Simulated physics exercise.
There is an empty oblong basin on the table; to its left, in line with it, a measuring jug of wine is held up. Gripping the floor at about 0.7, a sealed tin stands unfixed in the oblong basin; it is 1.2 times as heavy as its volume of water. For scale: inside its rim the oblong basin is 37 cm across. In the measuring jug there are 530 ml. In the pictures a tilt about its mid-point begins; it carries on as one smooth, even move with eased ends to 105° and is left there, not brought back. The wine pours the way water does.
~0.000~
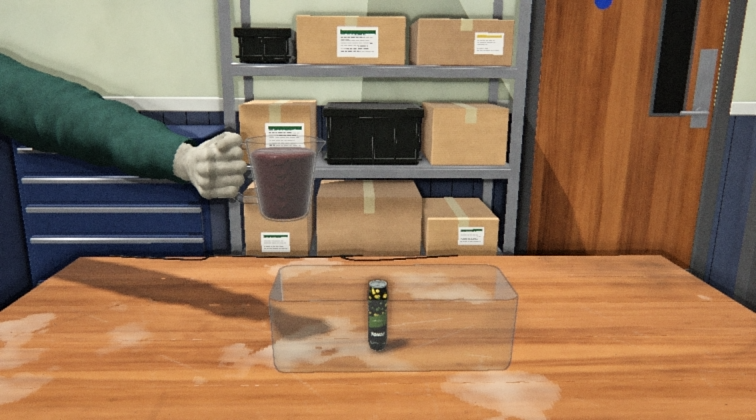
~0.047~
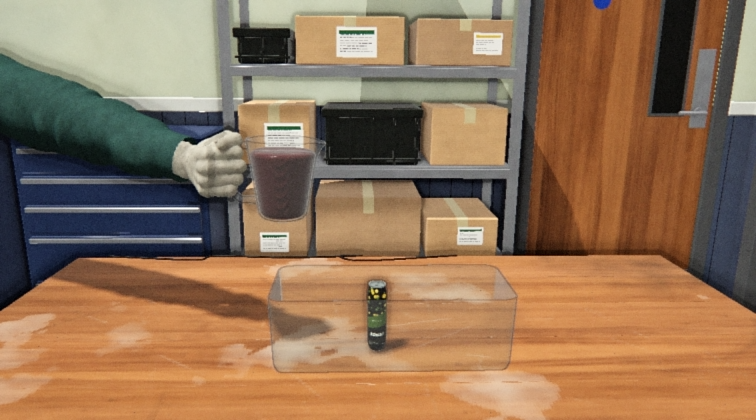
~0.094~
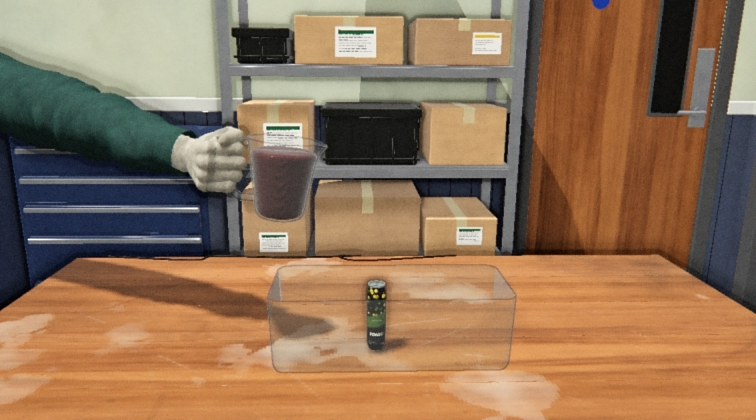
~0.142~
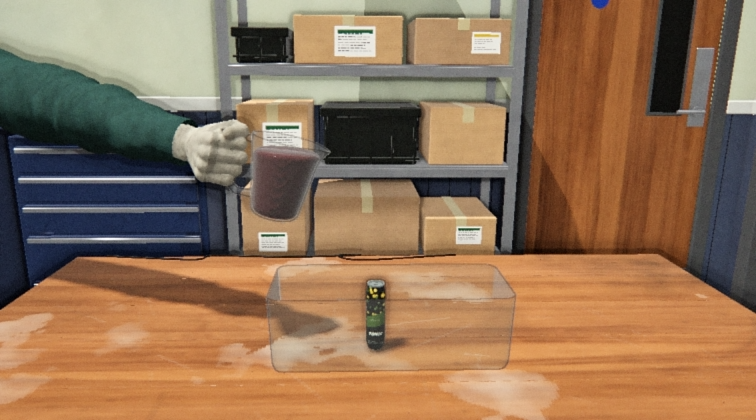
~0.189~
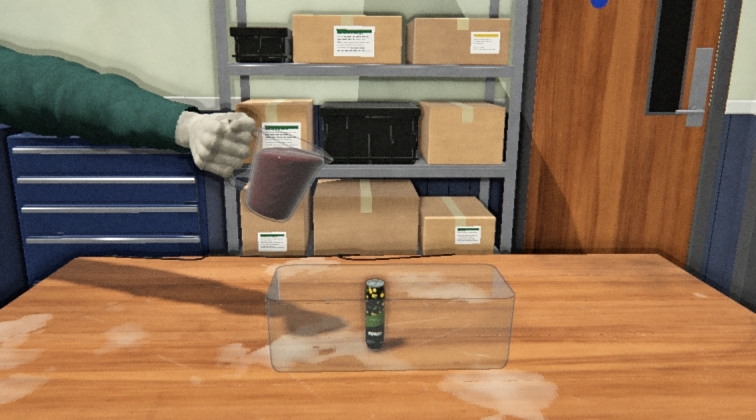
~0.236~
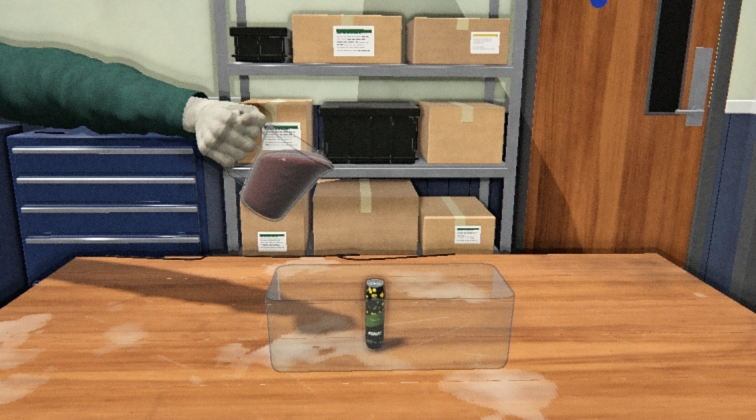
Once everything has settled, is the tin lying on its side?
Yes.
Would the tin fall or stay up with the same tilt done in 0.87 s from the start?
Then it tips over.
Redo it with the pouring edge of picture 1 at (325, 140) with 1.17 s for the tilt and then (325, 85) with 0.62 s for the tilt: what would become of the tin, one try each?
First it tips over; then it stays on its base.
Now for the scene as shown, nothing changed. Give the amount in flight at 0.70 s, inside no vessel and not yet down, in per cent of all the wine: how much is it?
18 per cent or so.
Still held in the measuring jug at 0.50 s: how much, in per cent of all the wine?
50 %.
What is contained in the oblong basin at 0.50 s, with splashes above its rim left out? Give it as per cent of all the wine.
I reckon close to 16 percent of it.
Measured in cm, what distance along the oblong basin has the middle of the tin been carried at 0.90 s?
Its middle sits about 6 cm from the start.
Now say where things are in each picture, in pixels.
In the first picture, it leans 0°; its right rim is at (325, 141); the wine meets the walls at (251, 151) and (317, 151); the oblong basin's rim runs from (275, 283) to (507, 282); the tin's top is at (378, 287).
In the second picture, it leans 1°; its right rim is at (325, 142); the wine meets the walls at (251, 150) and (316, 152).
In the third picture, it leans 6°; its right rim is at (327, 146); the wine meets the walls at (253, 149) and (317, 153).
In the fourth picture, it leans 13°; its right rim is at (330, 151); the wine meets the walls at (255, 149) and (321, 155).
In the fifth picture, it leans 22°; its right rim is at (333, 159); the wine meets the walls at (258, 153) and (325, 157).
In the sixth picture, it leans 33°; its right rim is at (336, 169); the wine meets the walls at (255, 164) and (334, 163); 1 per cent is over the edge.
After 0.50 s the tilt is 96° and 50 per cent is still to pour; the tin stands where it began.
After 0.70 s the tilt is 105° and 9 per cent is still to pour; the tin stands 1 cm from where it began.
After 0.90 s the tilt is 105° and 0 per cent is still to pour; the tin leans 29°.
After 1.12 s the tilt is 105° and 0 per cent is still to pour; the tin lies on its side.
In the end the tin lies on its side.
